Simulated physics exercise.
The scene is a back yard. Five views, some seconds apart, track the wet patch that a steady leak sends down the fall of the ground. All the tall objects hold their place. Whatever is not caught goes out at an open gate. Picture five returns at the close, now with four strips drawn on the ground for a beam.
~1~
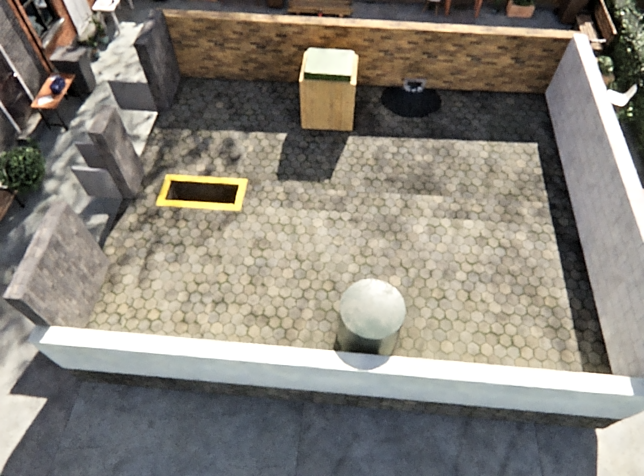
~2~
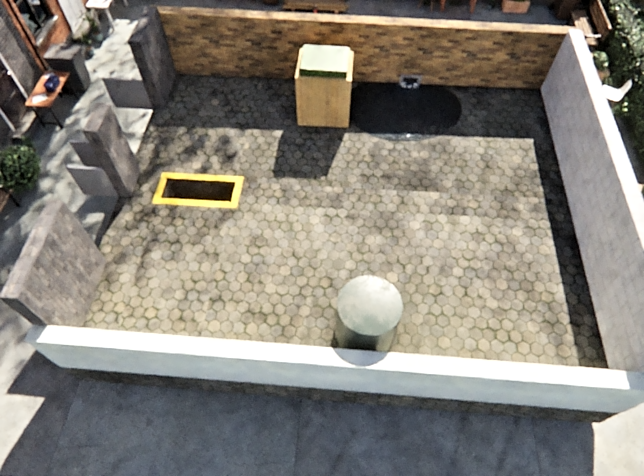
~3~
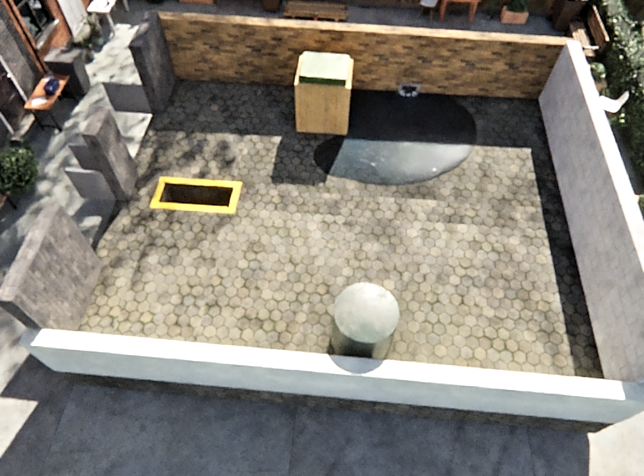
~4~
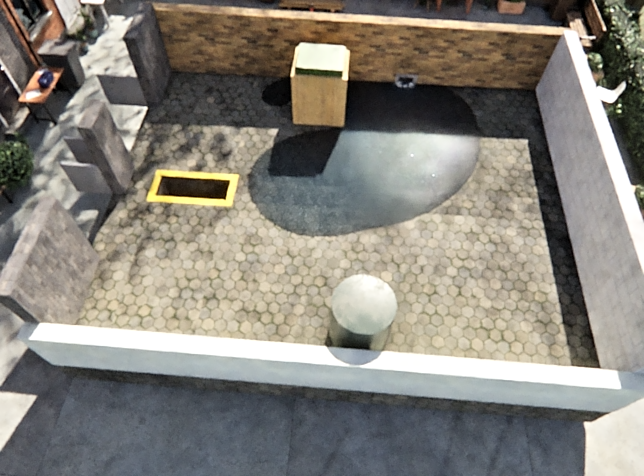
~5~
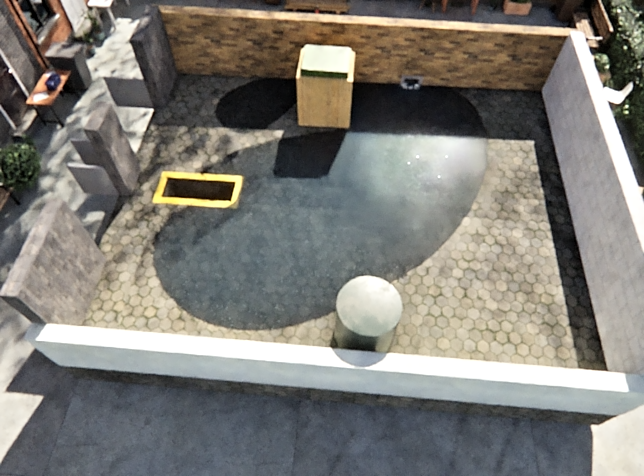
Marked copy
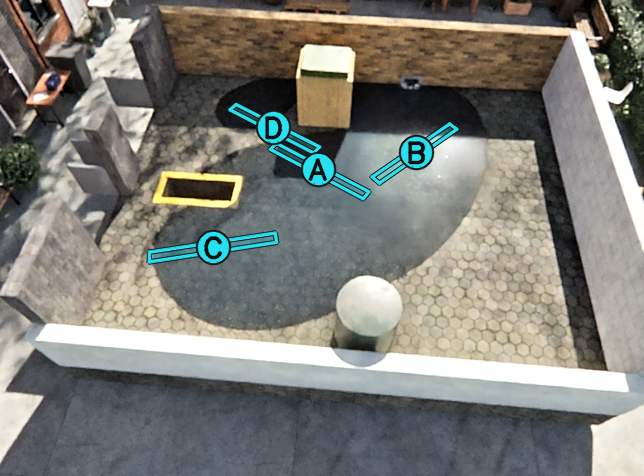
In a walled back yard paved with hexagonal stones, a small dark patch of water by the back wall widens beside a tall wooden box. It spreads forward and left across the paving, also appearing on the box's left, then reaches the yellow-edged gully and nears the round pillar in front.
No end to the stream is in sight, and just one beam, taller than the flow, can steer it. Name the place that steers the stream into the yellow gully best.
B.
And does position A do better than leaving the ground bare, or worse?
It is worse.
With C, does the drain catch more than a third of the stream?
No.
On the marked copy, A from (273, 146) to (366, 195); B from (375, 180) to (453, 126); C from (149, 256) to (275, 237); D from (233, 107) to (316, 149).
With A, about 14 % of the stream runs into the yellow gully, about 80 % out by the gates.
With B, about 29 % of the stream runs into the yellow gully, about 67 % out by the gates.
With C, about 20 % of the stream runs into the yellow gully, about 75 % out by the gates.
With D, about 18 % of the stream runs into the yellow gully, about 79 % out by the gates.
